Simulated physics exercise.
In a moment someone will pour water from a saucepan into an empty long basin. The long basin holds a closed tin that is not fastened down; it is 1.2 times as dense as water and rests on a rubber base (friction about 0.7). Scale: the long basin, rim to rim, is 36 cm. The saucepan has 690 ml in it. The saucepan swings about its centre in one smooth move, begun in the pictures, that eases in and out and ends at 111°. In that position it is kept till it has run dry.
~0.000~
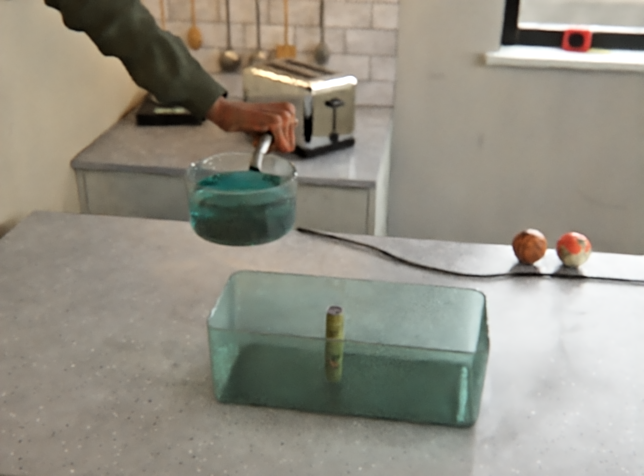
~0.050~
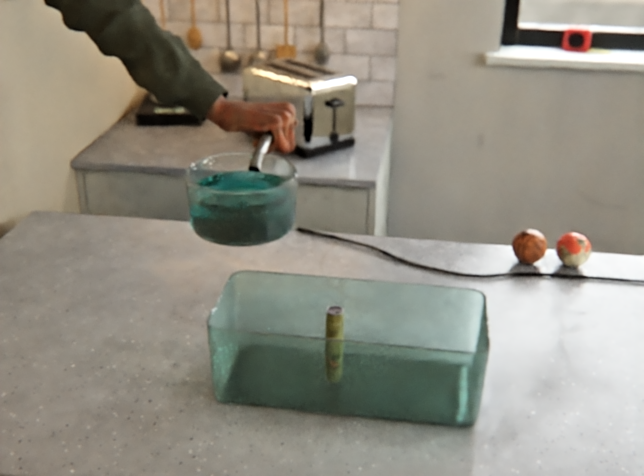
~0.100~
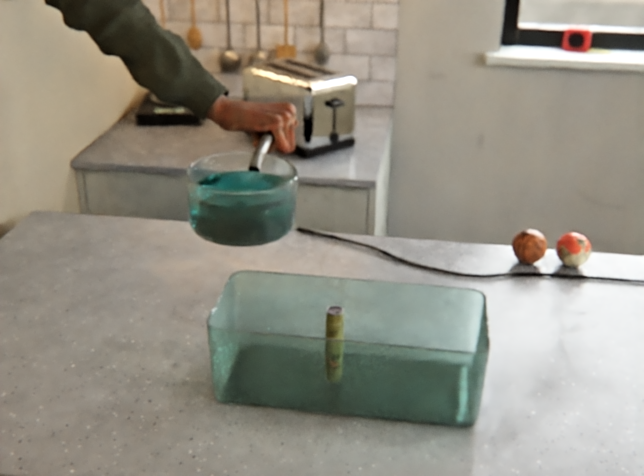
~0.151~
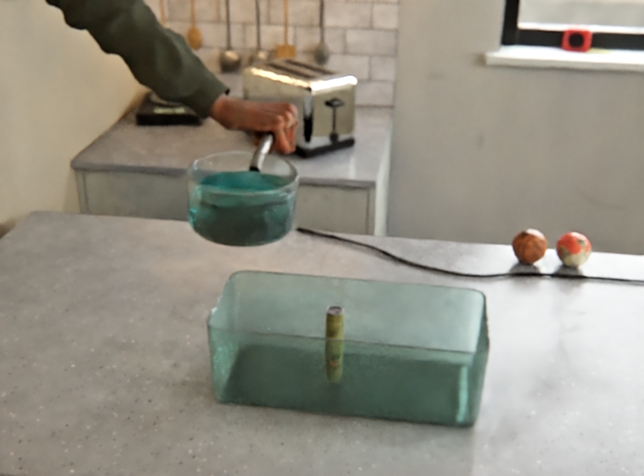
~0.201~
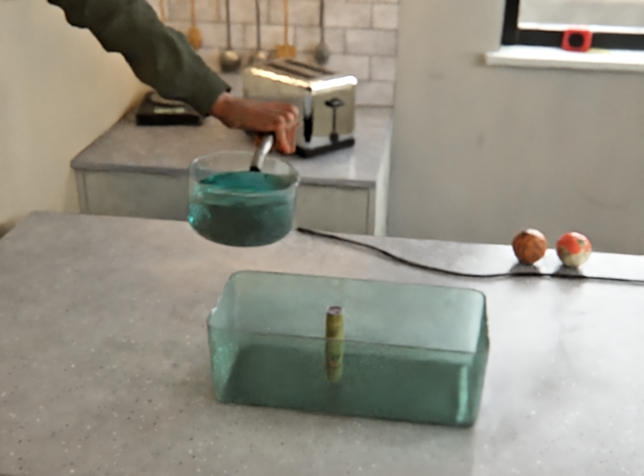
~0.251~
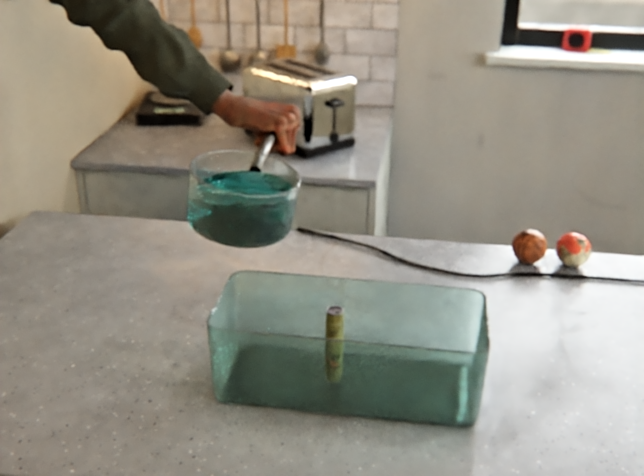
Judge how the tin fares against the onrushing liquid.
It withstands it and stays upright.
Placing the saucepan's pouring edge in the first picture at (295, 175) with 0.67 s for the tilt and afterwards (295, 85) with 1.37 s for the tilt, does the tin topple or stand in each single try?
In the first try it comes down; in the second it comes down.
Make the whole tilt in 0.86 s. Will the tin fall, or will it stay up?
Then it topples.
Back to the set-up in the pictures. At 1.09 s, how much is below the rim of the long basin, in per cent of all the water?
76 %, more or less.
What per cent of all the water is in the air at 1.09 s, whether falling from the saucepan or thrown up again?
Something like 12 per cent is in the air then.
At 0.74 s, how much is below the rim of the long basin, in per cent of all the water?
About 6%.
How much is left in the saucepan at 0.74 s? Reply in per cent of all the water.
I reckon about 68 in a hundred is still held.
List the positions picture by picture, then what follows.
In the first picture, tilt 0°; pouring edge (295, 177); surface from (194, 184) to (294, 191); the long basin's rim runs from (220, 298) to (487, 322); the tin's top is at (335, 313).
In the second picture, tilt 0°; pouring edge (295, 177); surface from (193, 184) to (294, 191).
In the third picture, tilt 1°; pouring edge (296, 178); surface from (193, 184) to (294, 192).
In the fourth picture, tilt 3°; pouring edge (297, 180); surface from (194, 184) to (294, 192).
In the fifth picture, tilt 6°; pouring edge (297, 182); surface from (194, 184) to (294, 192).
In the sixth picture, tilt 9°; pouring edge (299, 185); surface from (195, 184) to (295, 193).
After 0.74 s the tilt is 62° and 68 per cent is still to pour; the tin stands where it began.
After 1.09 s the tilt is 100° and 12 per cent is still to pour; the tin stands where it began.
After 1.47 s the tilt is 111° and 0 per cent is still to pour; the tin stands where it began.
After 1.87 s the tilt is 111° and 0 per cent is still to pour; the tin stands where it began.
In the end the tin stands where it began.
